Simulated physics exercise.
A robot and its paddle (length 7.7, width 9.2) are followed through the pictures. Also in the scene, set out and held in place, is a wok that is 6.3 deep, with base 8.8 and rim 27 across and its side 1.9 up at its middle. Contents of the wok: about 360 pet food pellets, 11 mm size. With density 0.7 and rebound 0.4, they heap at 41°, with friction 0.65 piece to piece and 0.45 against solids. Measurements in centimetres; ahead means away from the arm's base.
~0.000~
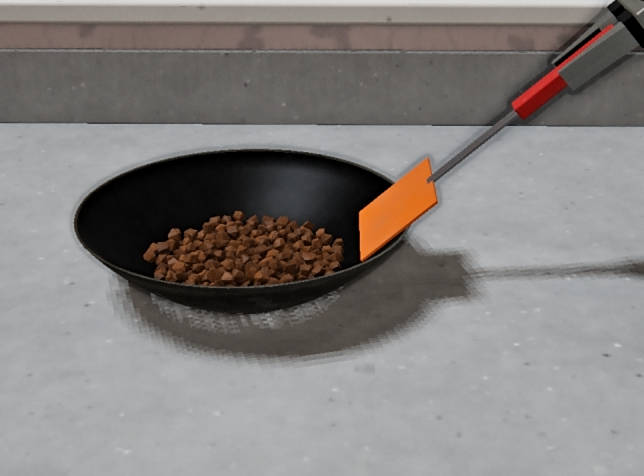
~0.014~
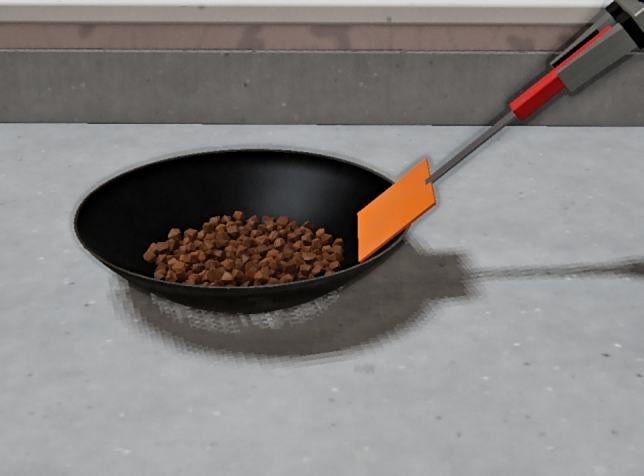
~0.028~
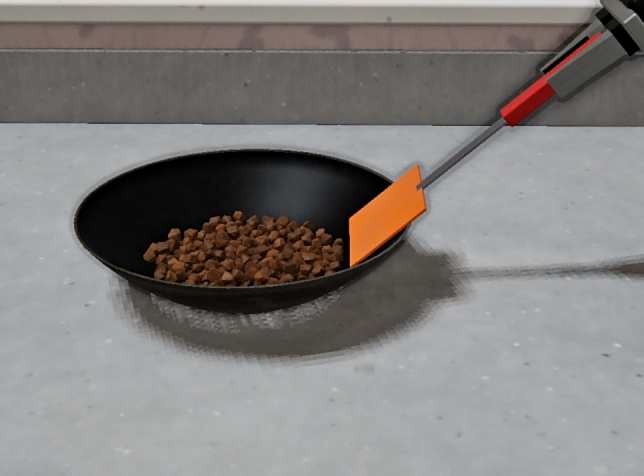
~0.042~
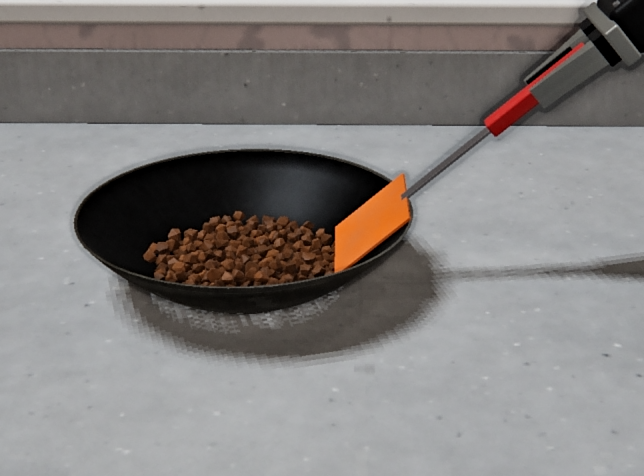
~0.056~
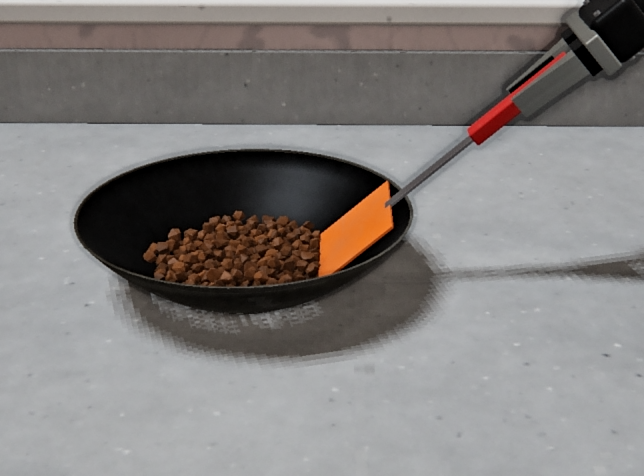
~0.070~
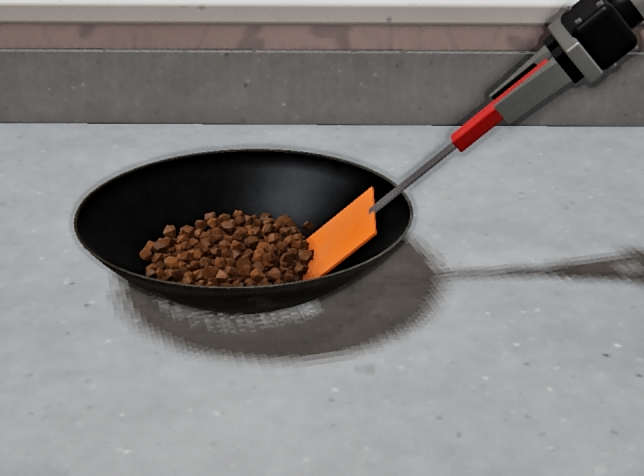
A shallow black wok holding a low heap of brown pellets sits on a pale grey countertop, seen from slightly above by a still camera, with a darker grey strip along the wall behind. An orange paddle on a thin grey rod, gripped by a red, grey and black robot tool, enters from the upper right. The paddle slides down and left inside the rim, reaches the heap's right edge and nudges the pellets slightly leftward.
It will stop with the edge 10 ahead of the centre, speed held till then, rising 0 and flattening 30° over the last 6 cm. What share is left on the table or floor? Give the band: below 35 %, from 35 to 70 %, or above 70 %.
Band: From 35 to 70 %.
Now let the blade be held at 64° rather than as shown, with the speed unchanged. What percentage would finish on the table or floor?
It would then be close to 60 %.
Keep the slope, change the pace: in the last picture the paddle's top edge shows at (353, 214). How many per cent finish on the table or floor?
Expect some 60 per cent there.
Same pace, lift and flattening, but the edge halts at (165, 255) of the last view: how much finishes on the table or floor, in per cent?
Around 20 percent ends on the table or floor.
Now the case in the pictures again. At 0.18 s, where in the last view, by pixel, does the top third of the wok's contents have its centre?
About pixel (124, 216).
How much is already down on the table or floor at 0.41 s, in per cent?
Estimate: About 35 percent.
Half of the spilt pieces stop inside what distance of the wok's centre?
Roughly 28 cm.
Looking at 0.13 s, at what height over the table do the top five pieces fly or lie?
Around 6 cm above the table.
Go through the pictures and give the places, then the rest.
In the first picture, paddle top edge at (433, 179), sloping 42°; upper third of the load around (243, 252), from x 150 to 340, top at y 215; 360 in the wok.
In the second picture, paddle top edge at (431, 180), sloping 42°; upper third of the load around (243, 252), from x 150 to 340, top at y 215.
In the third picture, paddle top edge at (422, 186), sloping 42°; upper third of the load around (243, 252), from x 150 to 340, top at y 215.
In the fourth picture, paddle top edge at (407, 195), sloping 42°; upper third of the load around (243, 252), from x 150 to 335, top at y 215.
In the fifth picture, paddle top edge at (390, 203), sloping 42°; upper third of the load around (243, 251), from x 150 to 335, top at y 215.
In the sixth picture, paddle top edge at (374, 209), sloping 42°; upper third of the load around (236, 247), from x 145 to 335, top at y 215; 360 in the wok.
After 0.13 s, sloping 42°, highest piece 6 above the table; 360 in the wok.
After 0.18 s, sloping 34°, highest piece 8 above the table; 358 in the wok, 2 on the blade or in flight.
After 0.41 s, sloping 12°, highest piece 7 above the table; 159 in the wok, 118 on the table or floor, 83 on the blade or in flight.
After 1.46 s, sloping 12°, highest piece 7 above the table; 201 on the table or floor, 159 in the wok.
At rest, 201 on the table or floor, 159 in the wok. That is 56 % on the table or floor.
